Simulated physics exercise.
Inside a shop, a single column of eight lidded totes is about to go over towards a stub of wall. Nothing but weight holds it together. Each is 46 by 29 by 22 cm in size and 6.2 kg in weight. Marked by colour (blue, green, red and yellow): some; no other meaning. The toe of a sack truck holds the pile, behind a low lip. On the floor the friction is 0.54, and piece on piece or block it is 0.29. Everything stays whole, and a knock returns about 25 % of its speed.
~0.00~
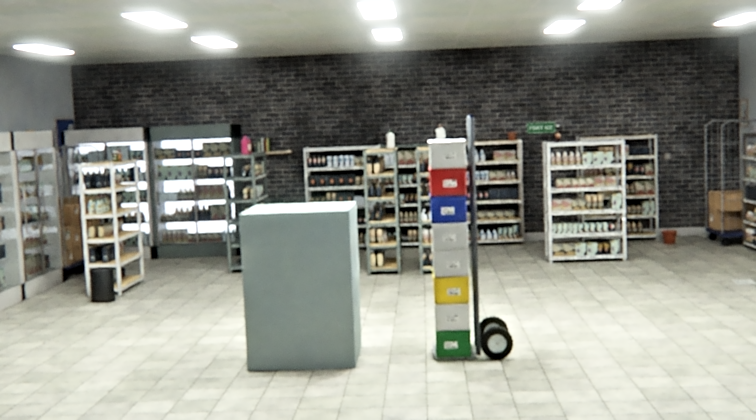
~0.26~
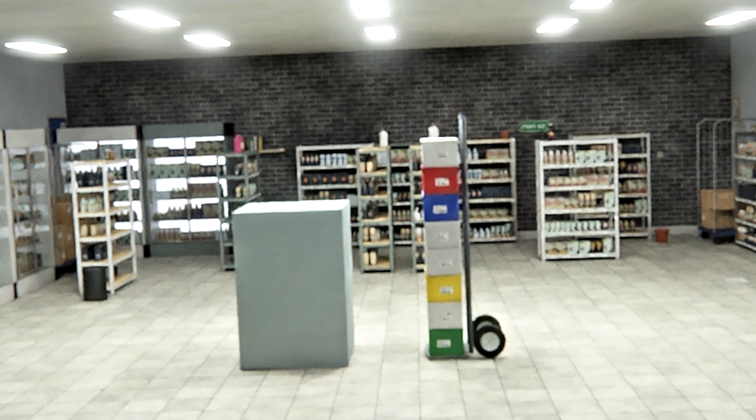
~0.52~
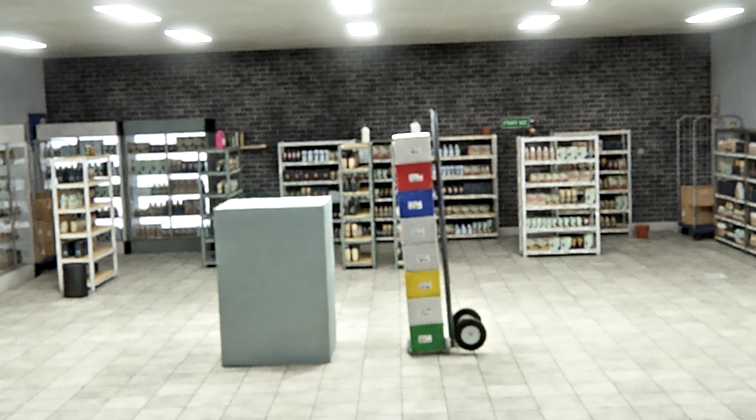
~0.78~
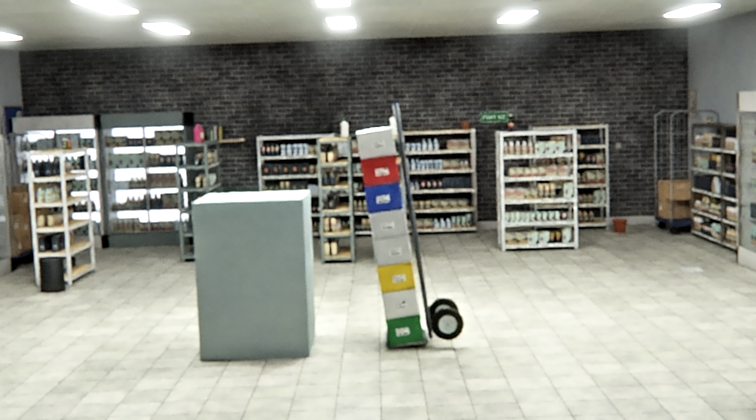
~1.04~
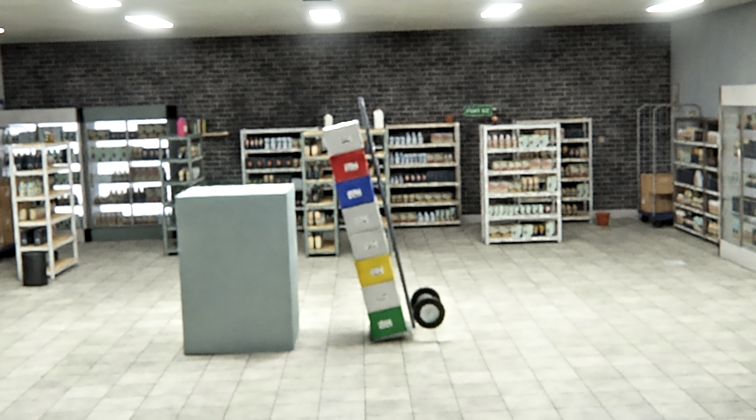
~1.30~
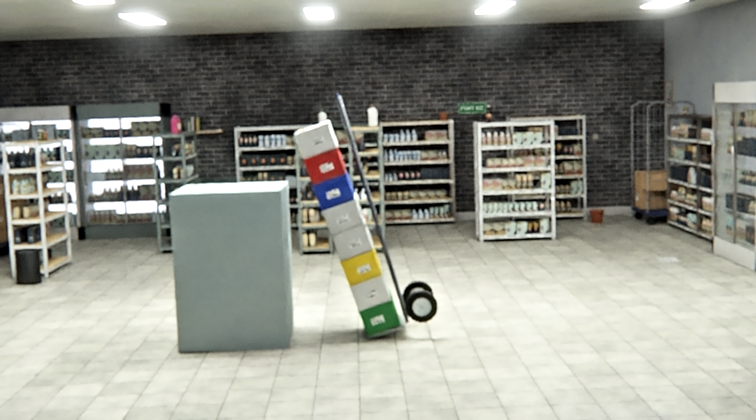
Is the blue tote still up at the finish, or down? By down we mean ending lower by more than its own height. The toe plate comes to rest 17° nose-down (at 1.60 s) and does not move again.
Still up.
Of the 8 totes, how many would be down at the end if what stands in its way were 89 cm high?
Result - 2.
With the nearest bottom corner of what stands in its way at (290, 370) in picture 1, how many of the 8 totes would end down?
That would give 6.
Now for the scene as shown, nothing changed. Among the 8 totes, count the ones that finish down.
The total is 1.
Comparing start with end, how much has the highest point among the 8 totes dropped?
Roughly 20 centimetres.
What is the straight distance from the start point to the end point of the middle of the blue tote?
About 60 cm.
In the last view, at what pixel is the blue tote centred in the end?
It stops roughly at (307, 199).
Around 1.44 s, none of the 8 totes down, 8 disturbed; blue tote tipped 23°; red tote tipped 23°.
Around 1.64 s, none of the 8 totes down, 8 disturbed; blue tote tipped 29°, 8 cm lower; yellow tote tipped 29°.
Finally (2.7 s), 1 of the 8 totes down; blue tote tipped 28°, 8 cm lower; yellow tote tipped 28°; green tote tipped 28°. Seen by the last camera, middles, blue tote near (307, 199), yellow tote near (340, 271).
